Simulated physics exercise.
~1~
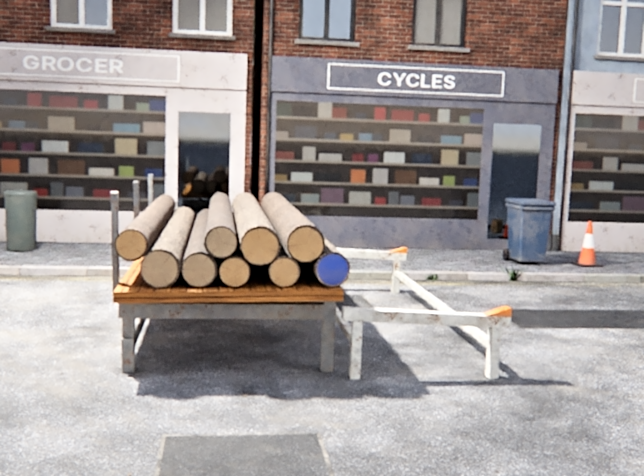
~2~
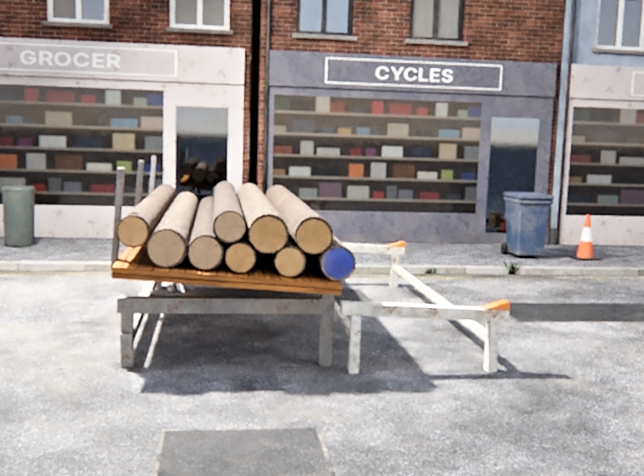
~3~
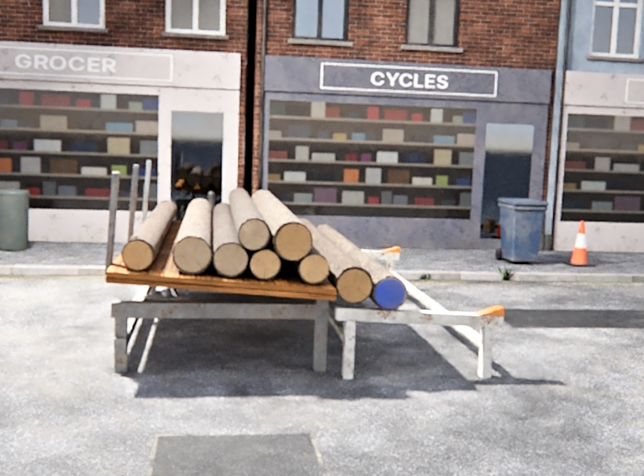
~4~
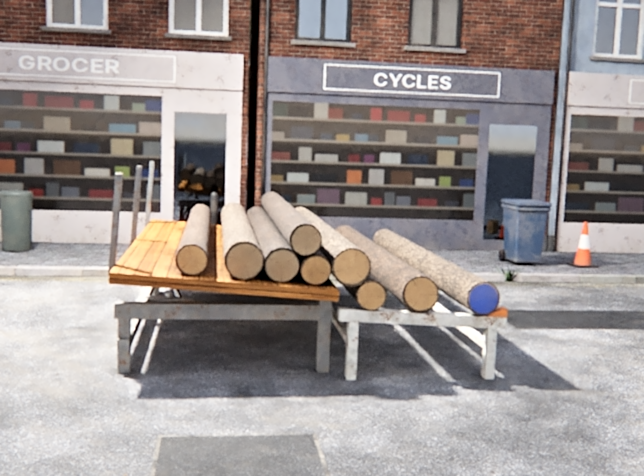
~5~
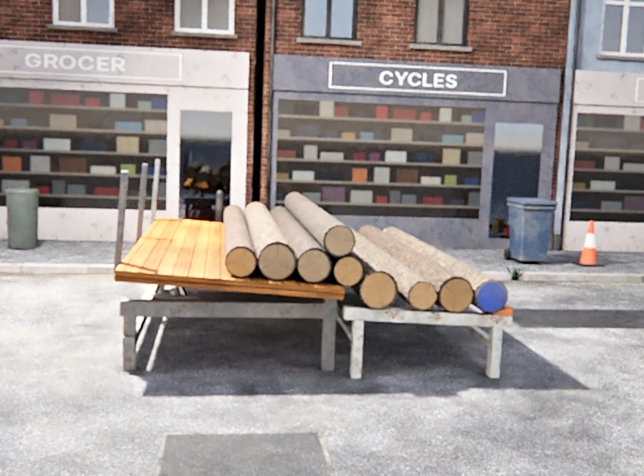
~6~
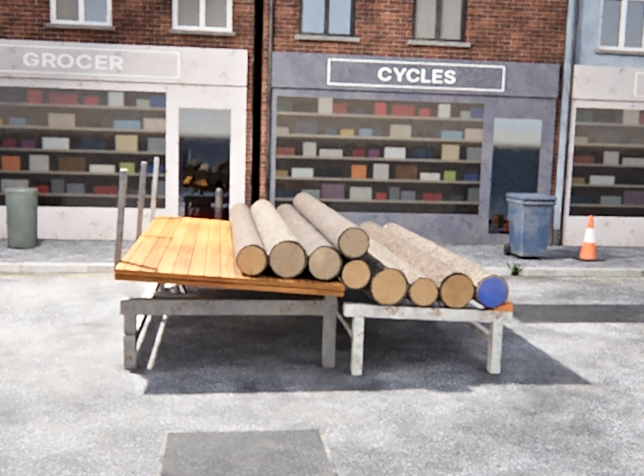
Wooden poles stacked on a tilting deck outside a row of shops slid and rolled right onto a low rack, led by one with a blue end, which stopped at the rack's far end while several others stayed bunched on the deck's edge.
